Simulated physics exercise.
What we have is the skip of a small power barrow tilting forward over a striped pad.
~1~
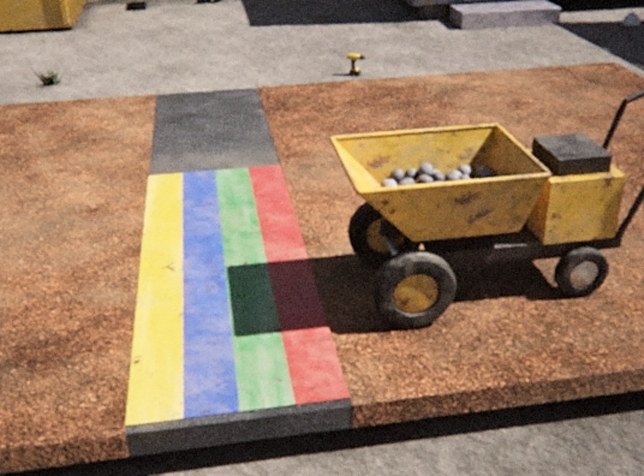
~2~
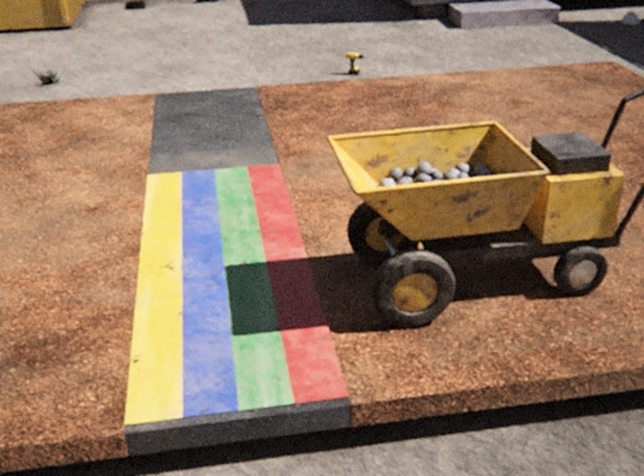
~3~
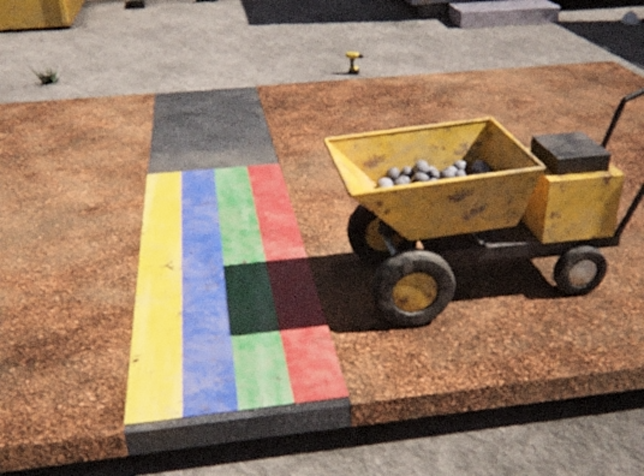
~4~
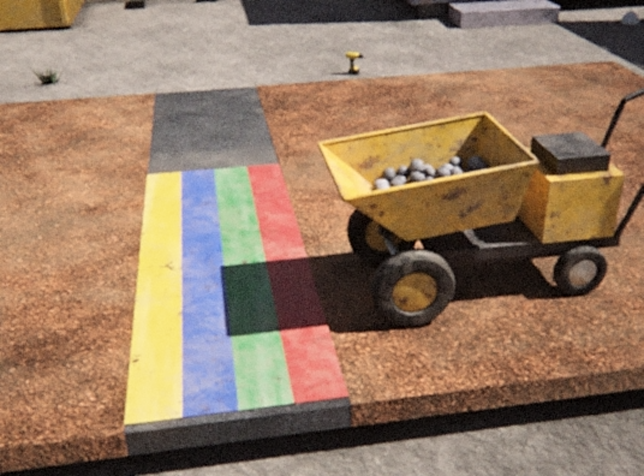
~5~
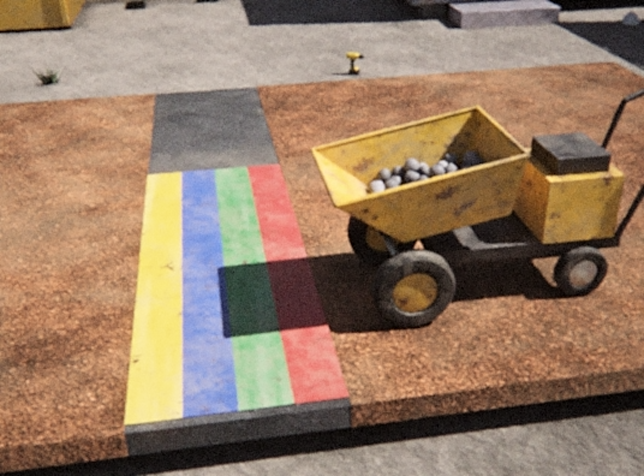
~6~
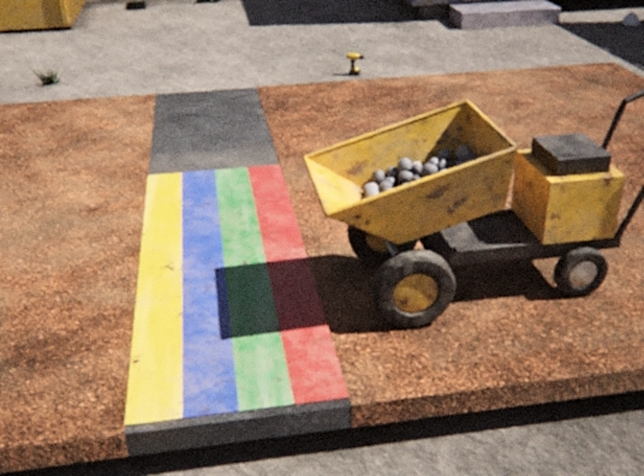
On a sunlit strip of reddish-brown gravelly ground beside grey paving, the view looks down from a slight height and stays still. A small yellow wheeled barrow with a skip of round grey cobbles stands at right, beside a pad striped yellow, blue, green and red from left to right. The skip tilts gradually forward to the left, its lip lowering and its back rising, while the wheels stay put.
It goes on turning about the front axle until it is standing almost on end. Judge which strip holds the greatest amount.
Greatest amount: The green strip.
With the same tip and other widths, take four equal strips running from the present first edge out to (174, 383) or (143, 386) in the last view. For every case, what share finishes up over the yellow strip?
About 10 %, then 0 %.
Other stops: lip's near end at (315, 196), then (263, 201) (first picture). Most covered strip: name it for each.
At the first place the blue one, at the second the strip in yellow.
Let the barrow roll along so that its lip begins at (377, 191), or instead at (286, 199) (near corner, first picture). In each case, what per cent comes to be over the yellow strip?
About 0 % and 30 %.
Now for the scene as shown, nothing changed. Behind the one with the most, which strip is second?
I'd say blue.
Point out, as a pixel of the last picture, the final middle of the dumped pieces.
Around (243, 302).
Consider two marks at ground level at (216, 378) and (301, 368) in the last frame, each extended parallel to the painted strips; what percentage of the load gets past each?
Estimate, first then second: 10 %, 80 %.
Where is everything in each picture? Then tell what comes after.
The first picture shows lip of the skip near (358, 192), level; top of the load near (446, 198), round cobbles; red strip near (313, 362); green strip near (262, 368); blue strip near (209, 374); yellow strip near (156, 381).
The second picture shows lip of the skip near (356, 192), level; top of the load near (444, 197).
The third picture shows lip of the skip near (351, 195), tipped barely; top of the load near (464, 193).
The fourth picture shows lip of the skip near (344, 199), tipped a little; top of the load near (475, 187).
The fifth picture shows lip of the skip near (336, 206), tipped a little; top of the load near (478, 172).
The sixth picture shows lip of the skip near (327, 215), tipped clearly; top of the load near (470, 167); red strip near (312, 362); green strip near (261, 368); blue strip near (209, 374); yellow strip near (155, 380).
Shortly afterwards, skip tipped steeply; the whole lot in the skip.
Next, skip tipped steeply; the bulk in the skip; a little over the green strip.
Some moments later, skip tipped right over; near a quarter in the skip; a little over the red strip; near half over the green strip; near a quarter over the blue strip; only a few over the yellow strip.
In the end, skip tipped right over; near a quarter in the skip; a little over the red strip; near half over the green strip; near a quarter over the blue strip; only a few over the yellow strip.
